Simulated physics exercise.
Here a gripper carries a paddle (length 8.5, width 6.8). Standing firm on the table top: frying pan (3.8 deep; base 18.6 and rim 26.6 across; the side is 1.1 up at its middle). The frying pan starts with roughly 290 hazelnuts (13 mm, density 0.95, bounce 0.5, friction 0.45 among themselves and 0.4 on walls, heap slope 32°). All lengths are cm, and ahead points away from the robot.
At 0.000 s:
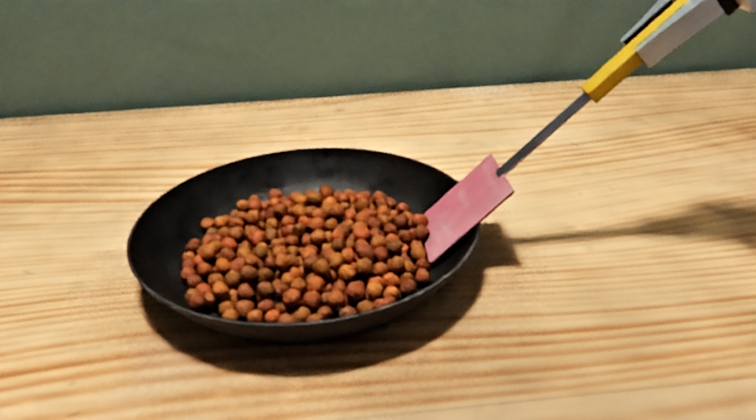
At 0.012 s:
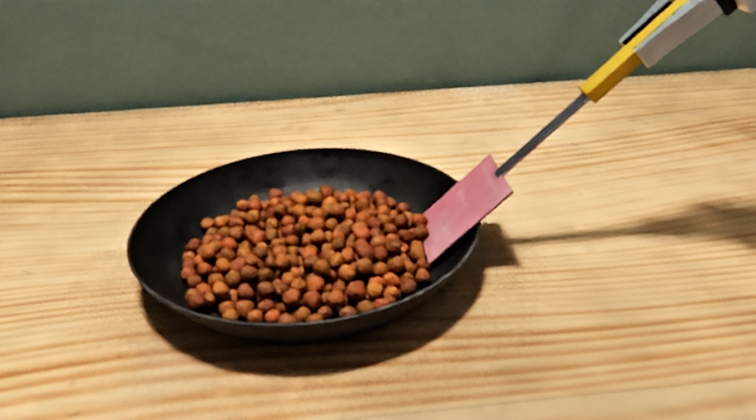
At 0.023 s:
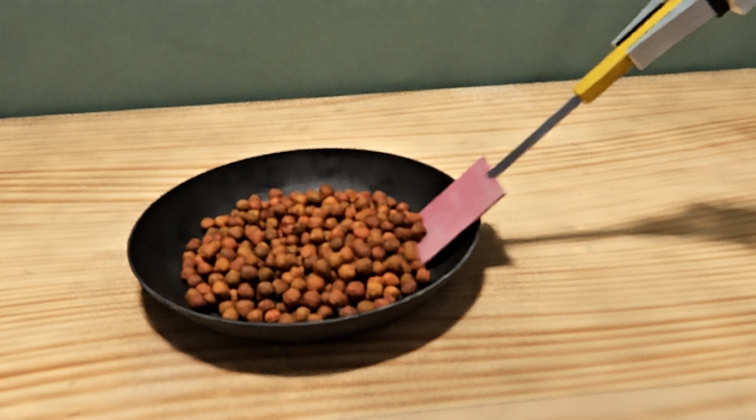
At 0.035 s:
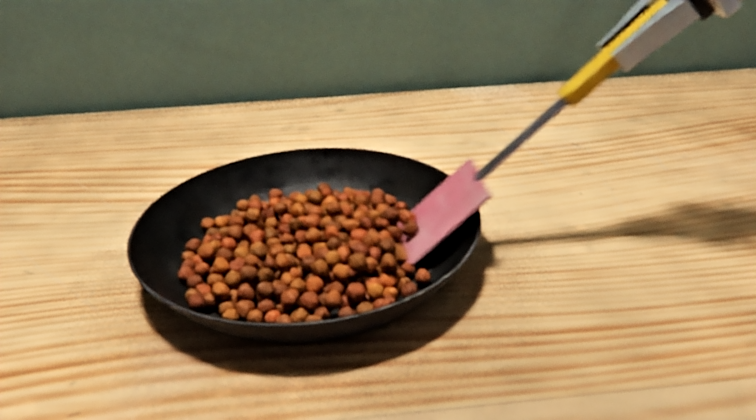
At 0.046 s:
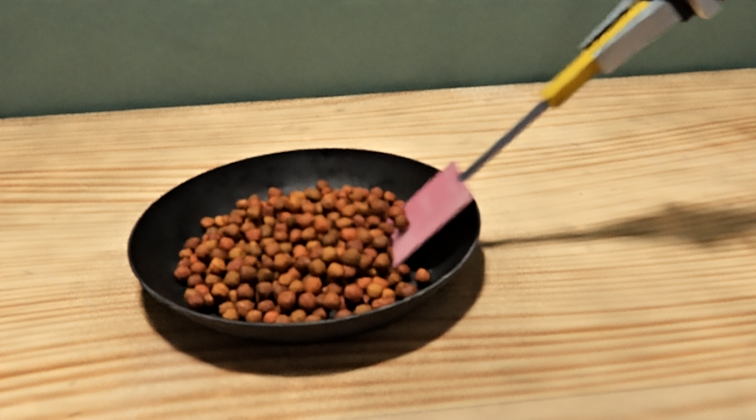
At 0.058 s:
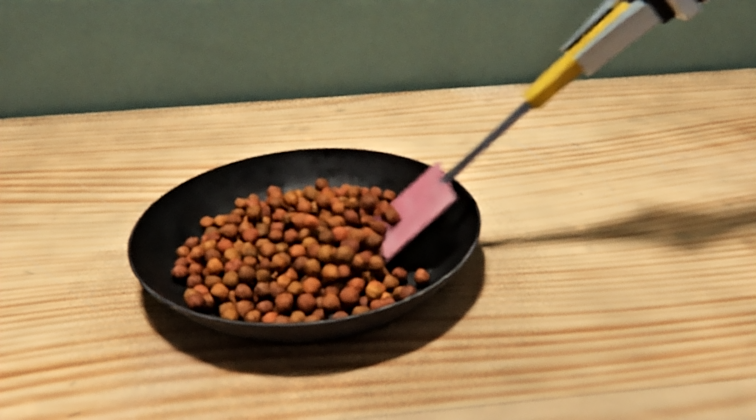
To begin with, a pink paddle held by a gripper rests at the right side of a black frying pan heaped with brown hazelnuts on a wooden table. The paddle then slides left into the pan, pushing the nearest nuts leftward and leaving a bare patch behind it.
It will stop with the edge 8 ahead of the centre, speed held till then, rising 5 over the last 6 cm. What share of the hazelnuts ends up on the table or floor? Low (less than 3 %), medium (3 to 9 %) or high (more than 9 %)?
Share on the table or floor: High (more than 9 %).
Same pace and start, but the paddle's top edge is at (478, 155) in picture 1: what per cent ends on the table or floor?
About 15 per cent.
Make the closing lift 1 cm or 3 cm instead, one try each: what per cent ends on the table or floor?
Some 15 and 15 per cent.
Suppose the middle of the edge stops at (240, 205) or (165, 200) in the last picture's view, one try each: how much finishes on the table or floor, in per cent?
About 10 and 20 per cent.
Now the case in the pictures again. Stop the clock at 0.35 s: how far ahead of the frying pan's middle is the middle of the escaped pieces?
About 30 cm.
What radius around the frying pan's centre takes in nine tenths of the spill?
Some 95 cm.
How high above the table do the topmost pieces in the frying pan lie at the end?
Some 4.0 cm.
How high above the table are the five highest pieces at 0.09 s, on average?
Roughly 5 cm.
After 0.09 s, sloping 43°, highest piece 6 above the table; 286 in the frying pan.
After 0.13 s, sloping 43°, highest piece 6 above the table; 286 in the frying pan.
After 0.35 s, sloping 43°, highest piece 6 above the table; 238 in the frying pan, 31 on the table or floor, 17 on the blade or in flight.
After 1.40 s, sloping 43°, highest piece 4 above the table; 238 in the frying pan, 48 on the table or floor.
In the end, 238 in the frying pan, 48 on the table or floor. That is 17 % on the table or floor.
